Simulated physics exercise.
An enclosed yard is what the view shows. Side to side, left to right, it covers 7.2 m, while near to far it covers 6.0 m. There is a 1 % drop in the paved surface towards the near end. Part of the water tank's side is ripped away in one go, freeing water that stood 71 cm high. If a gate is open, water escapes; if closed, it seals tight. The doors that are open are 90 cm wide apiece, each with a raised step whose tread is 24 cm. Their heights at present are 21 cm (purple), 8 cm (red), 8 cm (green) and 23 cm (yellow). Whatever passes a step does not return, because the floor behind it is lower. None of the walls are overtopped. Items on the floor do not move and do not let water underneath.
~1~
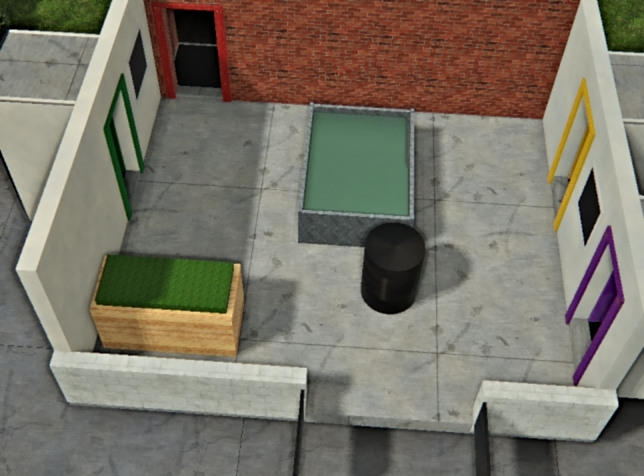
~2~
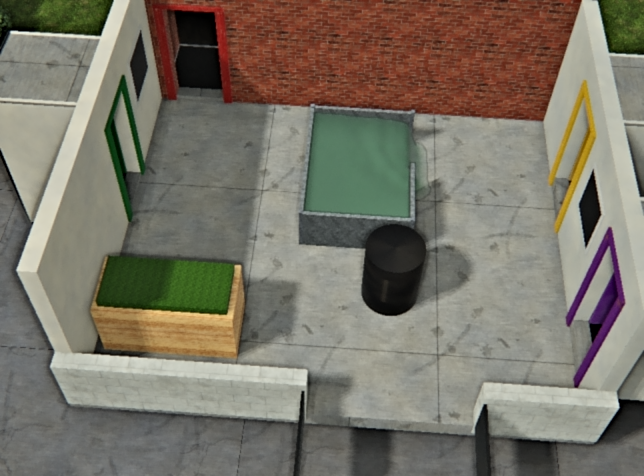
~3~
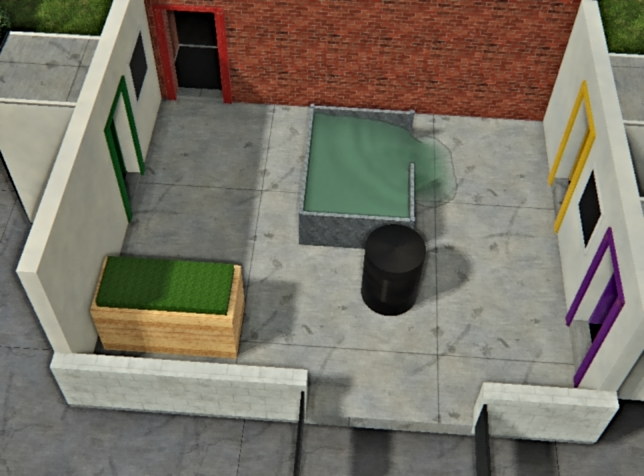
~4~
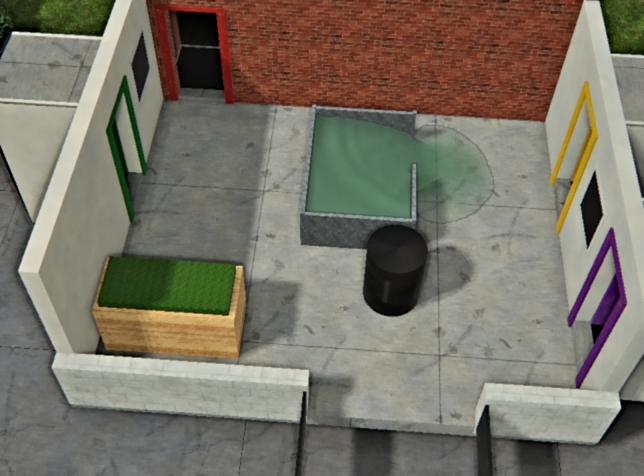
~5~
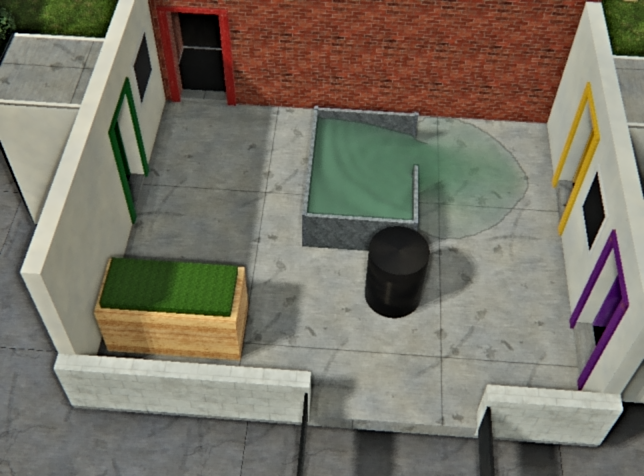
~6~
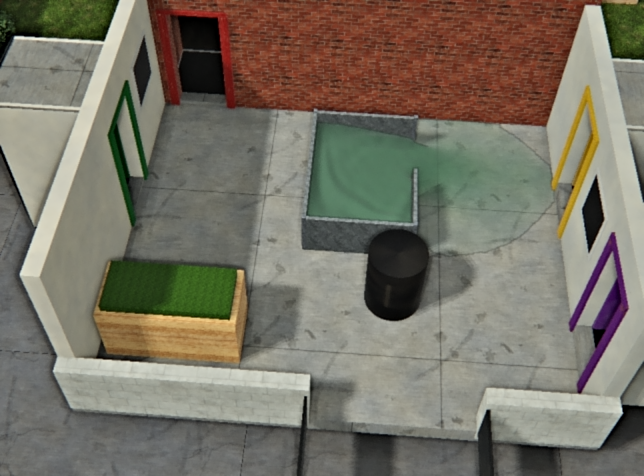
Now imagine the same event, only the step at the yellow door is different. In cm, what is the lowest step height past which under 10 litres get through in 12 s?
Close to 30 cm is just enough.
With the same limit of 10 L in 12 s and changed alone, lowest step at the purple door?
At purple, roughly 13.5 cm.
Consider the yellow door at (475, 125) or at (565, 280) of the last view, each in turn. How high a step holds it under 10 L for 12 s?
26 and 11.5 cm.
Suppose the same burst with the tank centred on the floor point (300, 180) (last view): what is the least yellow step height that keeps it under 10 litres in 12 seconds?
About 24 centimetres.
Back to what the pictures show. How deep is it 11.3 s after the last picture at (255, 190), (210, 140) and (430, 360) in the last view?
About 2, 2 and 7 cm.
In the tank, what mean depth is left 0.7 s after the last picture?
Close to 48 cm deep on average.
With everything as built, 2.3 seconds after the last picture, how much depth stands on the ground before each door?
Lab note, depth in cm: Purple 6; red 0; green 0; yellow 28.
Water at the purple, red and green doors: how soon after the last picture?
Purple: 1.2 s; red: 4.5 s; green: 6.0 s.
Then, 0.7 s after the last picture water covers 20 % of the floor, deepest (55 cm) near (538, 128); 32 cm at the yellow door, 7 litres in over its 23 cm step.
Then, 2.3 s after the last picture water covers 30 % of the floor, deepest (30 cm) near (482, 167); 28 cm at the yellow door, 53 litres in over its 23 cm step.
Then, 11.3 s after the last picture water covers 95 % of the floor, deepest (14 cm) near (90, 387); 6 cm at the yellow door, 60 litres in over its 23 cm step.
At the yellow door as built, the water peaked near 34 cm, 1.1 s after the last picture.
With a step of 27 cm, 26 litres would have come in within the 12 s; with 37 cm, 0 litres. So under 10 litres takes about 30 cm.
